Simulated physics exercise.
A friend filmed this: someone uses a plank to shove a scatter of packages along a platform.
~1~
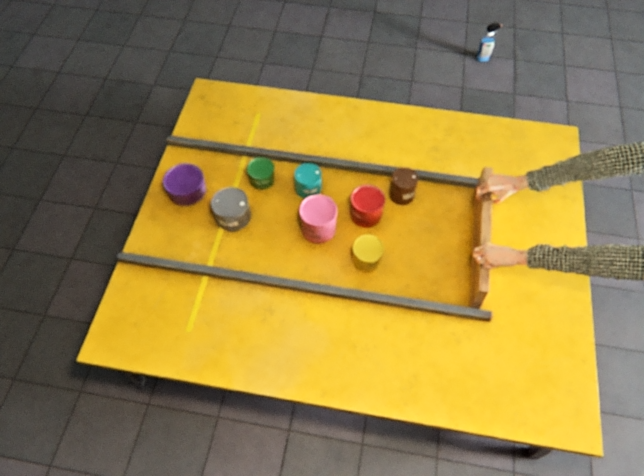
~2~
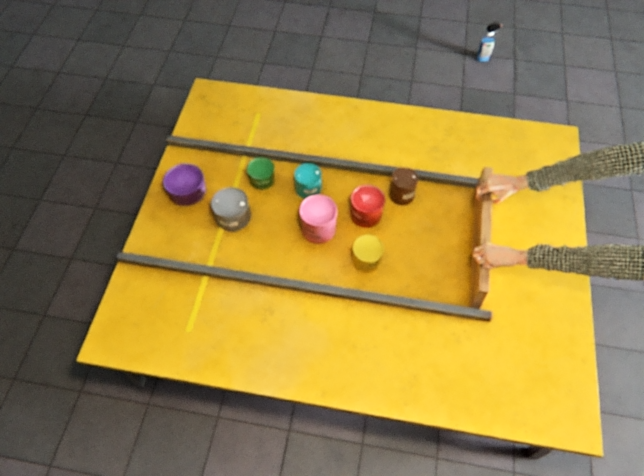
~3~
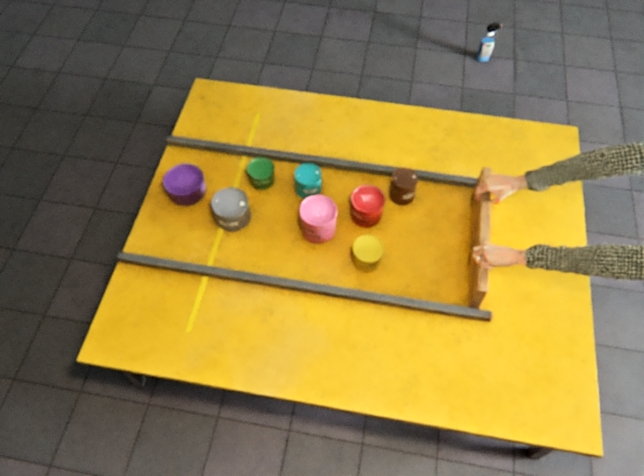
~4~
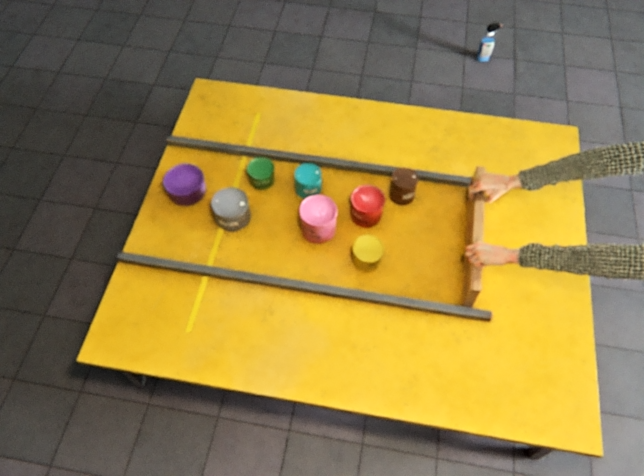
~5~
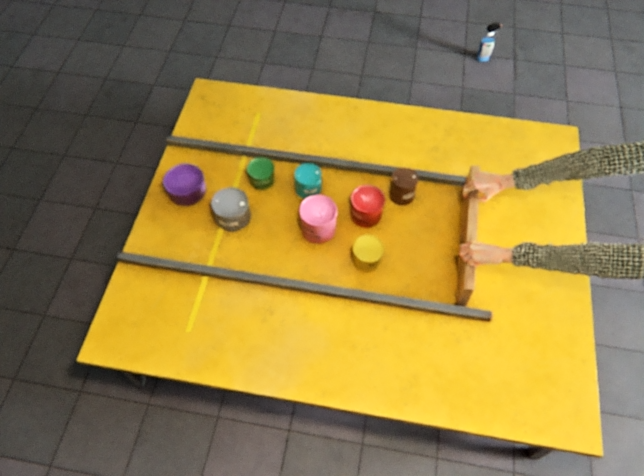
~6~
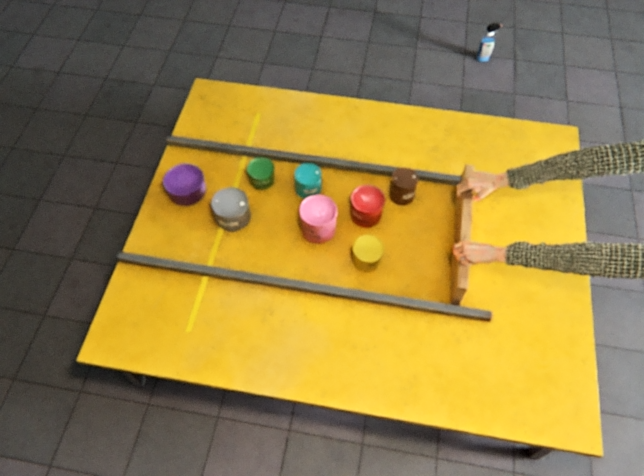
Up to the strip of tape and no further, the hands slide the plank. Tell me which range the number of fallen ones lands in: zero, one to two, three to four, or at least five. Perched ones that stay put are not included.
The range is zero.
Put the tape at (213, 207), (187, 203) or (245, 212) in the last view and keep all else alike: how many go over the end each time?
Try by try, 1, 3 and 0.
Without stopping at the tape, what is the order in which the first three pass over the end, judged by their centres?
Purple pail, green pail, grey canister.
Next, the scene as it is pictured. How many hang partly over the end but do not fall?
1 is the number.
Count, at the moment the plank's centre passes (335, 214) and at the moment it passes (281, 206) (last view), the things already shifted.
5 by the first point, 7 by the second.
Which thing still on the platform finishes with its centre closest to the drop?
The purple pail is the one.
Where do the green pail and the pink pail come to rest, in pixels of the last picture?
About (178, 158), and the other about (205, 209).
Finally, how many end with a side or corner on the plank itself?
It adds up to 4.
Early on, none off yet; purple pail at rest near (186, 185); grey canister at rest near (231, 209); green pail at rest near (261, 174).
Finally, the number that fall off is zero.
